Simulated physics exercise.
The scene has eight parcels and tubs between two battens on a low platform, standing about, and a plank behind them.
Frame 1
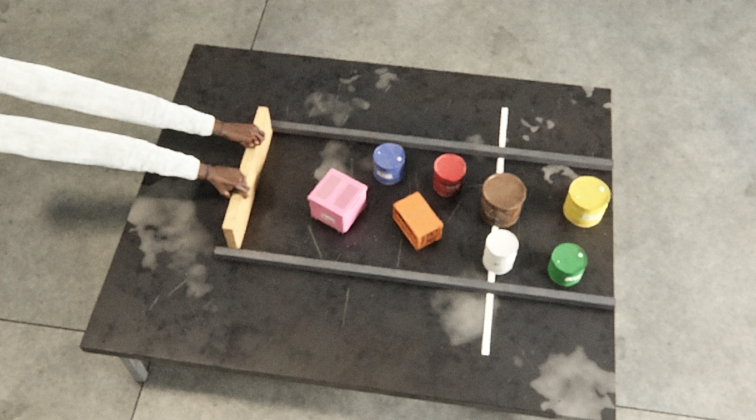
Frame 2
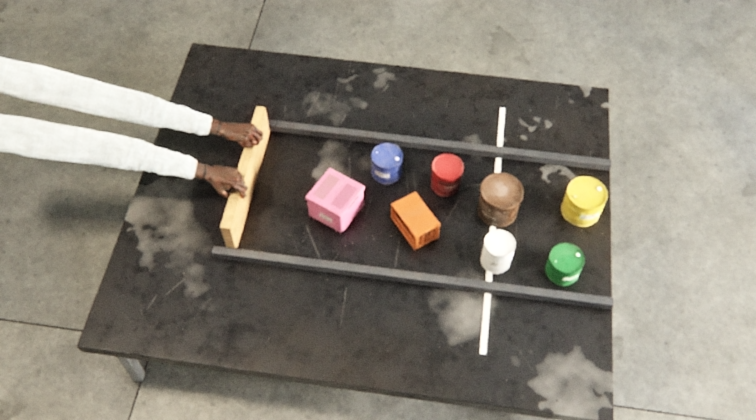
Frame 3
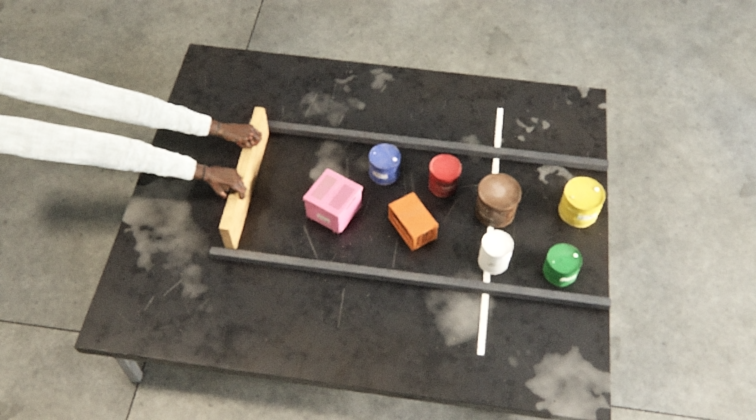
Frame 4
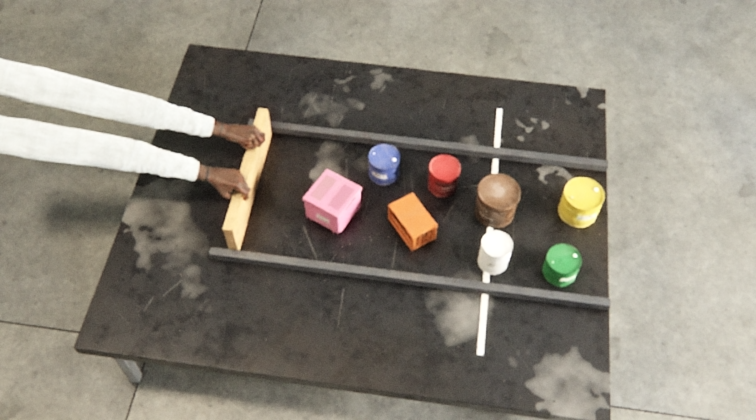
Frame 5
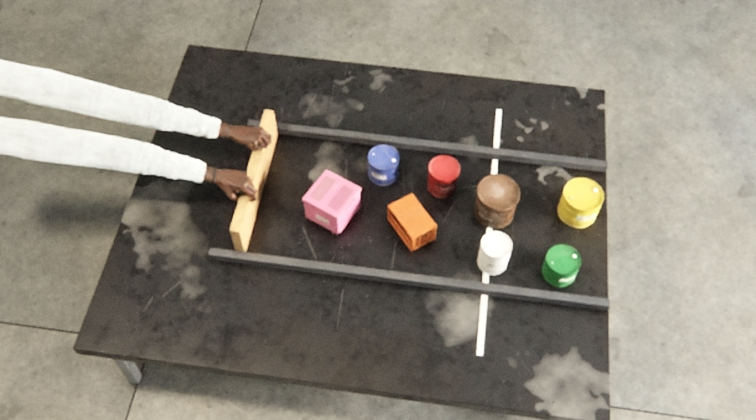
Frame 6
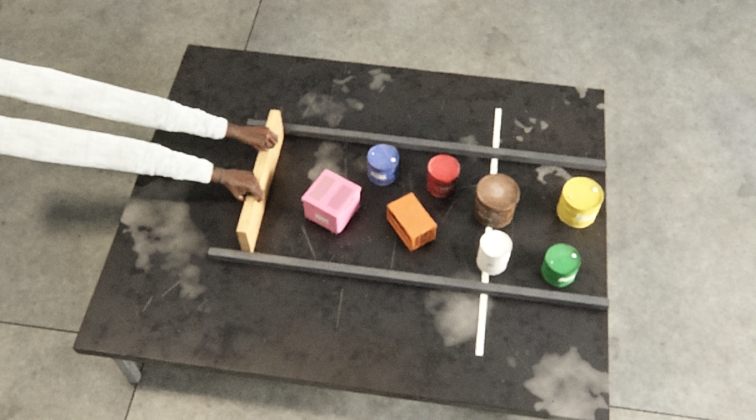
On a black table, two hands slide a plank slightly right toward eight containers standing still.
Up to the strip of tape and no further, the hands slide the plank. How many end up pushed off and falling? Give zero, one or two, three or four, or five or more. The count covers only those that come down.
Zero fall.
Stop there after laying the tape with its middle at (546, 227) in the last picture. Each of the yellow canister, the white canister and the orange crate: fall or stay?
Taking them in turn: Yellow canister ends up off it, white canister is still there, orange crate is still there.
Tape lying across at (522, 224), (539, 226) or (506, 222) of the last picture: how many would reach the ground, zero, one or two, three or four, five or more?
In the order of the places given: Just one or two; one or two; no fall at all.
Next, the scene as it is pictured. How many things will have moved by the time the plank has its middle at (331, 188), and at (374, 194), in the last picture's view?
Respectively 1 and 3.
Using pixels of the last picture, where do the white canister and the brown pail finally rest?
In the last picture the white canister sits around (532, 271) and the brown pail around (556, 213).
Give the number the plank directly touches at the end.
It touches 2.
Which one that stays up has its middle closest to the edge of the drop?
The yellow canister, that one.
Early on, none off yet; yellow canister at rest near (580, 202); green canister at rest near (561, 265); white canister at rest near (494, 253).
Finally, the number that fall off is zero.
